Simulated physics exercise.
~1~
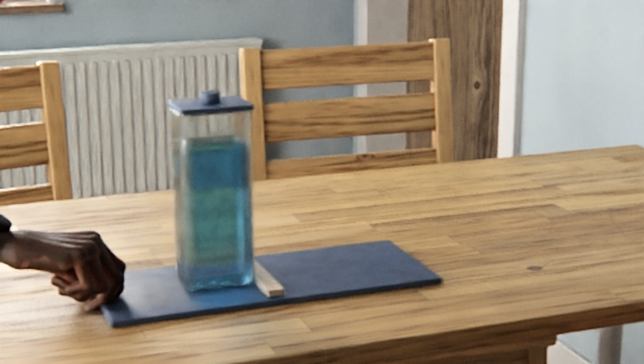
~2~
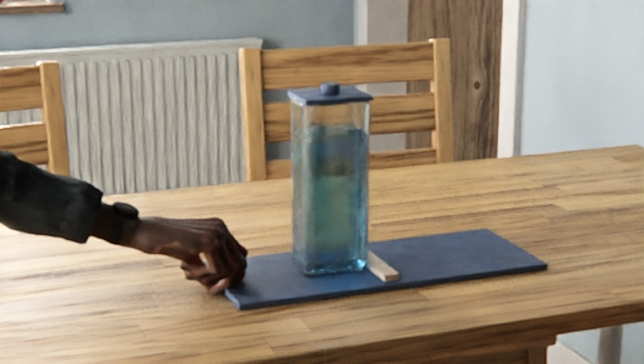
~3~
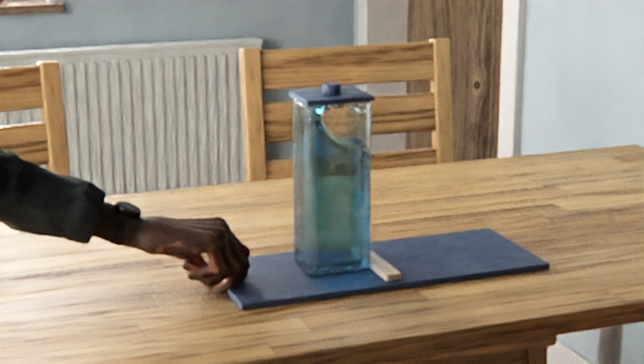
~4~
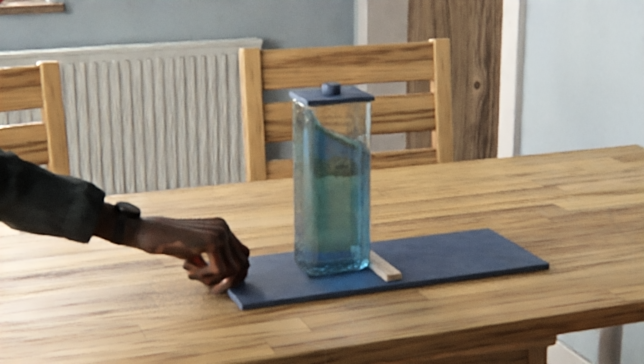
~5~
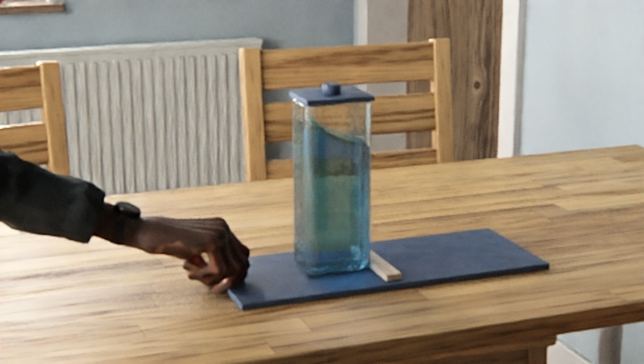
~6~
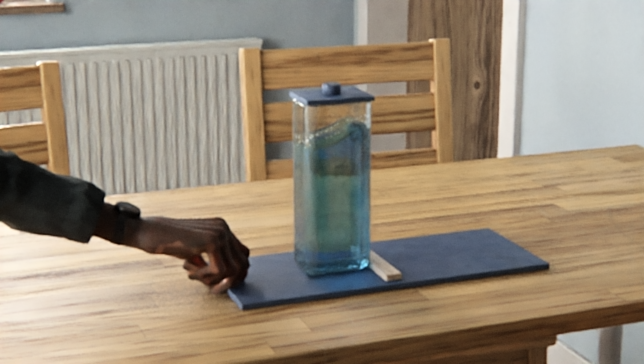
A clear container of blue liquid slides right on a hand-moved board, stops, and stays upright.
